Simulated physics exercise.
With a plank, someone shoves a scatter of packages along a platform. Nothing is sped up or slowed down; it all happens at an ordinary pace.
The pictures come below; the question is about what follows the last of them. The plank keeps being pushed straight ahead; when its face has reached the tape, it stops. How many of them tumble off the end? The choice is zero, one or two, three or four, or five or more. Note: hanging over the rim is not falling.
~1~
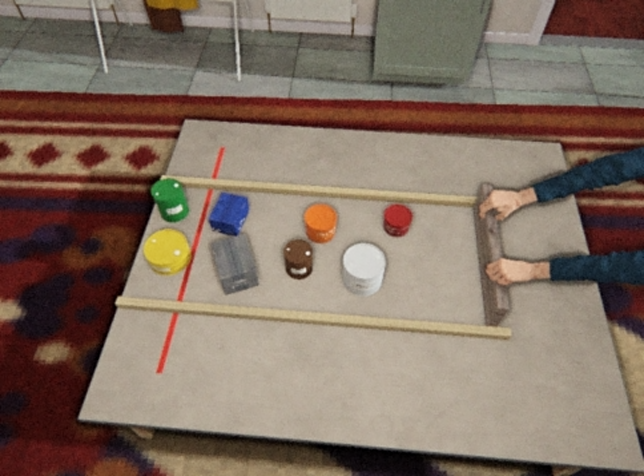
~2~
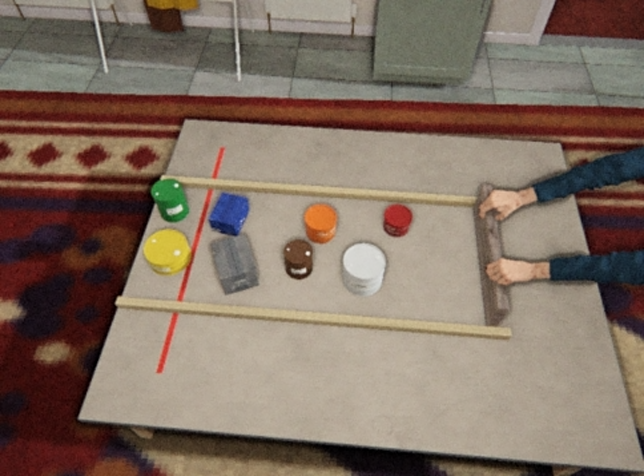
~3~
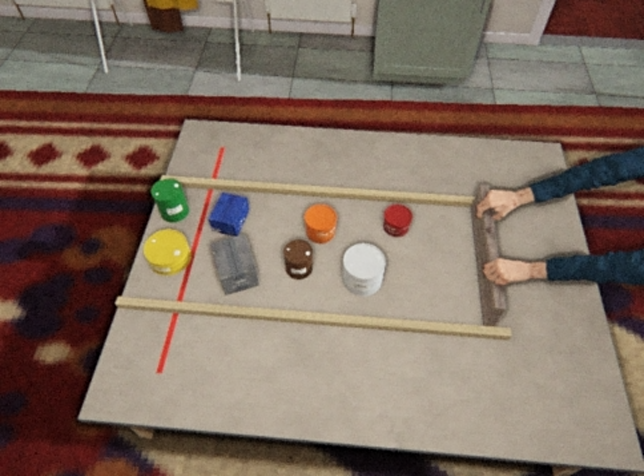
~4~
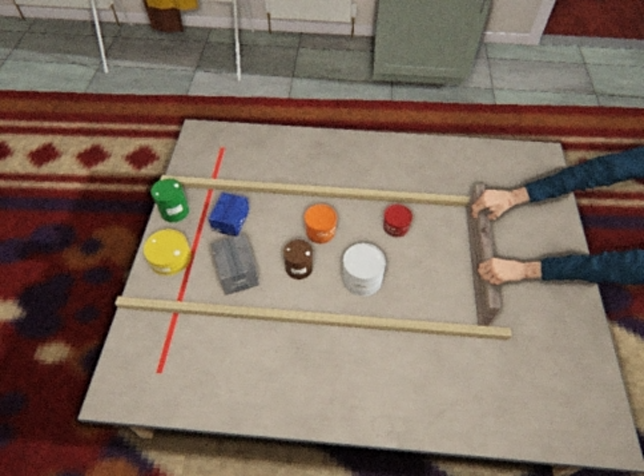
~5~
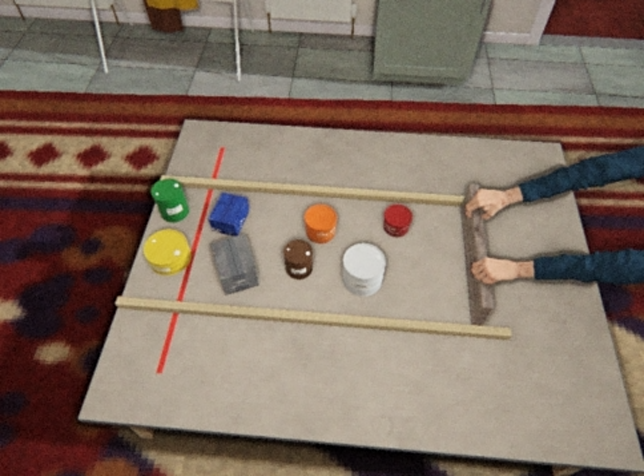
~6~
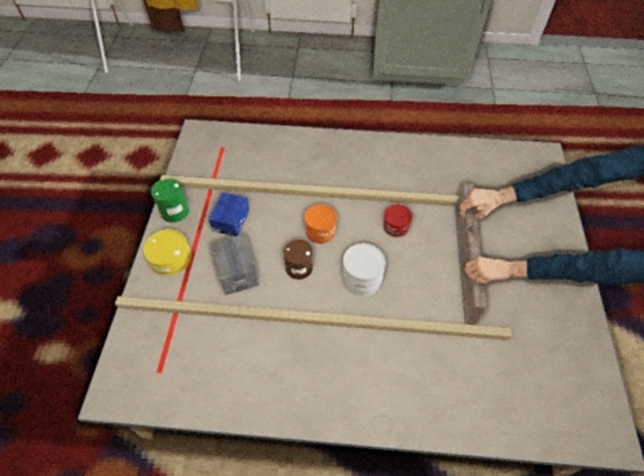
The edge claims under three, at least one.
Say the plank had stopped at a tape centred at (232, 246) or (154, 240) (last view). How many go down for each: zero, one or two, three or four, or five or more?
Count per tape, in the order given: None at all, then at least five.
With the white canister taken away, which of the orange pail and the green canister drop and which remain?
Orange pail stays put, green canister goes down.
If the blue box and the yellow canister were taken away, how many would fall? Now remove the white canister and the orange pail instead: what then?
The first removal gives 0, the second gives 1.
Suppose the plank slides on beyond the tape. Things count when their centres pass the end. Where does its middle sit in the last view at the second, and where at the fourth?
At (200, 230) for the second, at (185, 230) for the fourth.
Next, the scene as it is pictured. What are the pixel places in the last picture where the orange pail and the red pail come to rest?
Roughly at (184, 217) and at (193, 196), in that order.
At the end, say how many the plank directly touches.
The count in contact is 4.
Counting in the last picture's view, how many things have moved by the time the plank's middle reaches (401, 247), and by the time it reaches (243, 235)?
The first number is 1, the next one 7.
Soon after, none off yet; green canister at rest near (171, 201); yellow canister at rest near (168, 252); blue box at rest near (230, 214).
In the end, the number that fall off is one or two; gone, yellow canister and green canister.
